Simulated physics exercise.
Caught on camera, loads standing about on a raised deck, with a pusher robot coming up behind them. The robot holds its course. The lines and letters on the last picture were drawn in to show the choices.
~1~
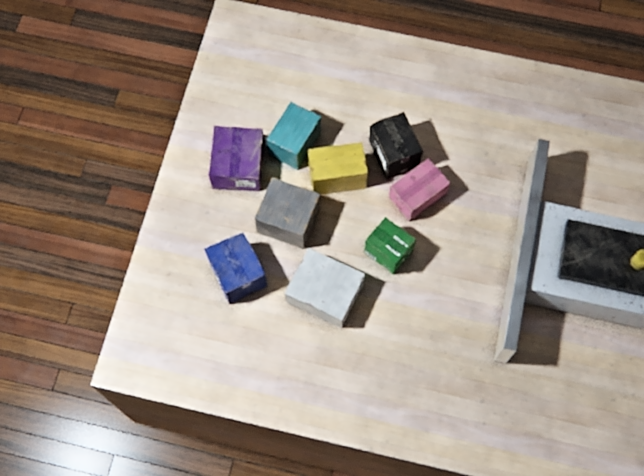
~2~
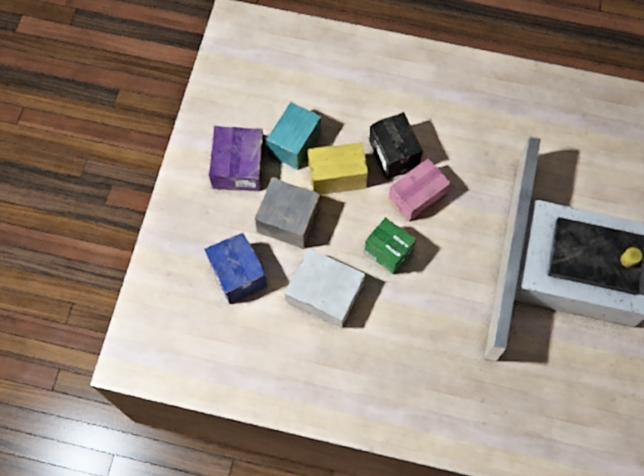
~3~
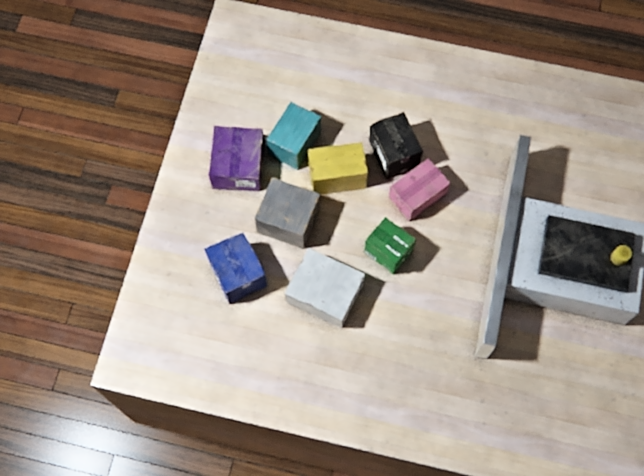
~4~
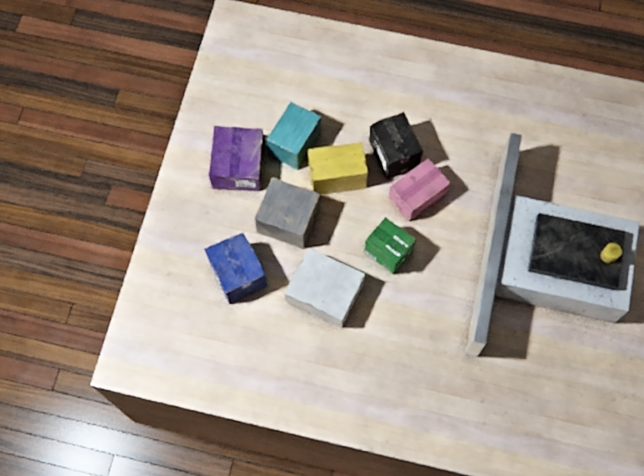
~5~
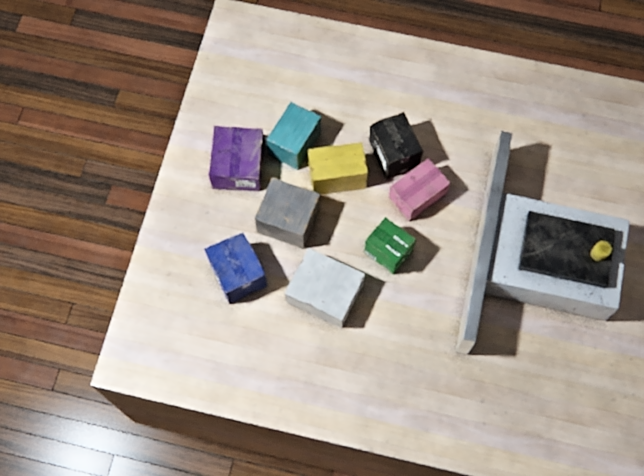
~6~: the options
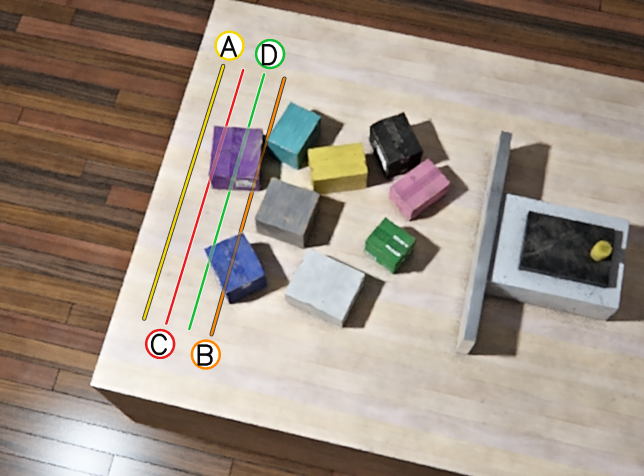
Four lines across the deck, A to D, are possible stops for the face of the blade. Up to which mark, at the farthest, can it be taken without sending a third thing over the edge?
No farther than D.
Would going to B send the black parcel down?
By then, no.
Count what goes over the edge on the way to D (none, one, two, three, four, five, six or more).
In all, two.
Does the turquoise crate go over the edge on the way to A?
By then, yes.
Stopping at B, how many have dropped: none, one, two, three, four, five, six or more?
By then, one.
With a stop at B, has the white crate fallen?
No.
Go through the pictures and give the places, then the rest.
In the first picture, yellow crate (338, 169); green parcel (390, 246); blue parcel (236, 268).
In the second picture, robot (590, 253); white crate (325, 288).
In the third picture, robot (580, 251); black parcel (395, 145).
In the fourth picture, robot (570, 249); turquoise crate (294, 136).
In the fifth picture, robot (560, 247); yellow crate (338, 169); green parcel (390, 246); blue parcel (236, 268).
On the marked copy, A at (186, 186); B at (250, 200); C at (207, 190); D at (229, 195).
Taking D. A third of the way, robot (464, 226); black parcel (378, 135); yellow crate (332, 168).
Two thirds of the way, robot (368, 206); purple box (193, 147); blue parcel (190, 248).
When it is over, robot (298, 190); purple box over the edge; blue parcel over the edge; two fallen.
As for the rest, A drops six; B is within the limit but short; C drops five.
